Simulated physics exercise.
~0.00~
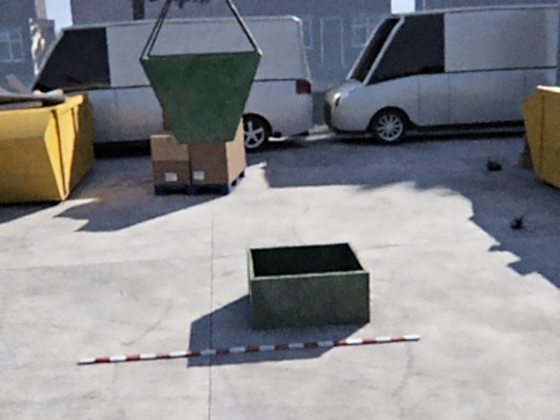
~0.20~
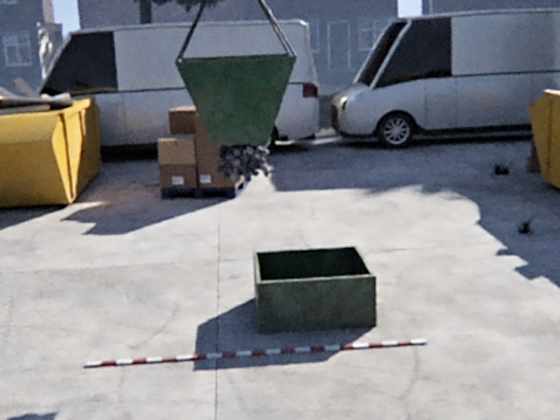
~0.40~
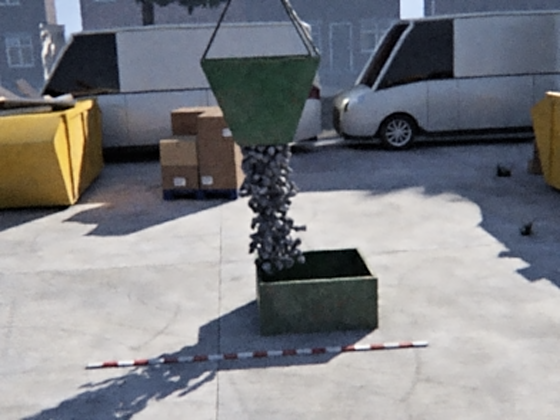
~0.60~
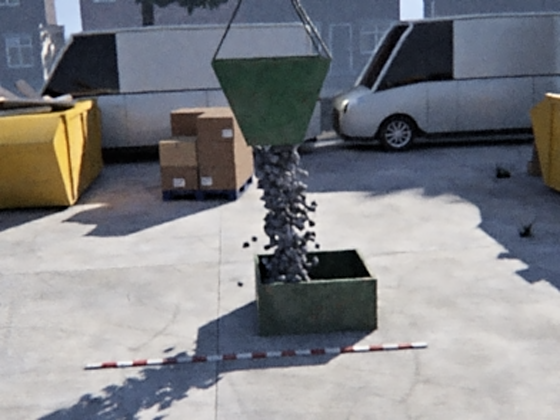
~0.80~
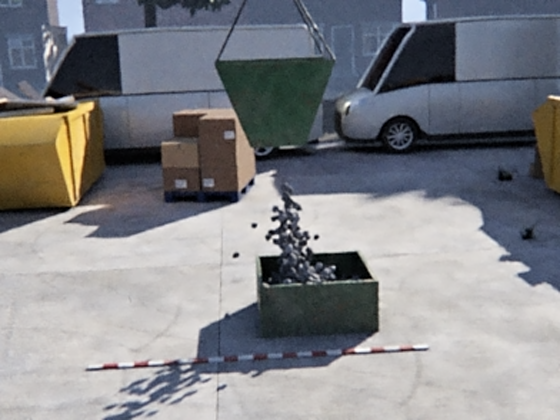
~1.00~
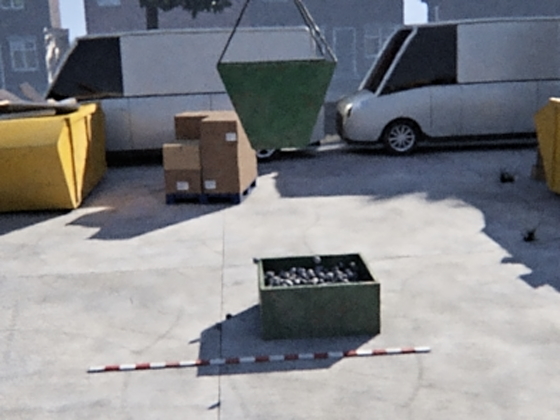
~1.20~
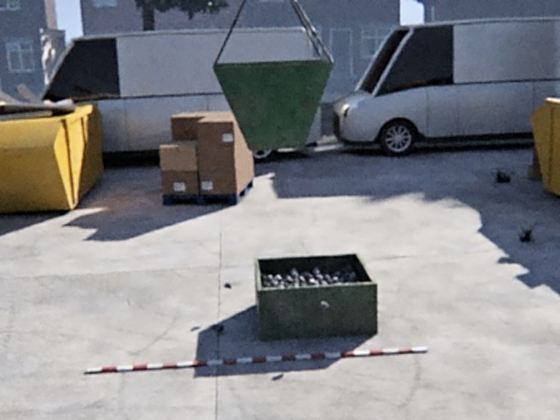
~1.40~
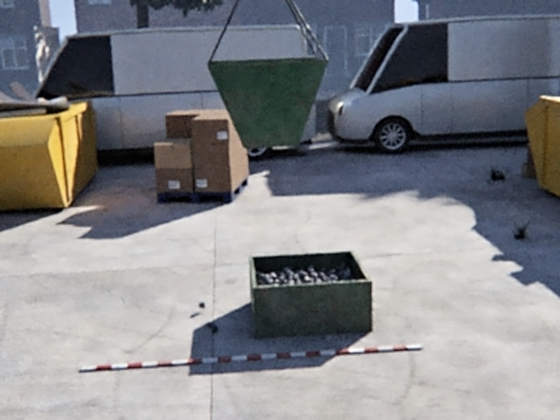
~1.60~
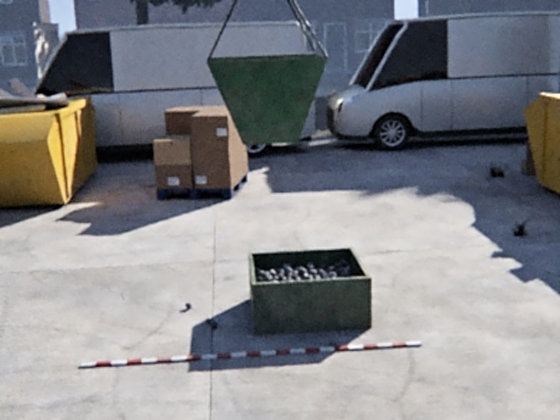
At the start, a green hopper hangs from a crane above a concrete yard, with an open green bin and a striped staff below, and vans, boxes and yellow containers behind. As the hopper moves rightwards, dark stones begin to spill from its underside. They pour down in a thick stream into the bin, with a few strays flying out to the left. The stream thins and breaks off as the hopper slows. At the end, the hopper hangs nearly still and practically all the stones lie heaped in the bin, with a couple of dark specks on the ground to its left.
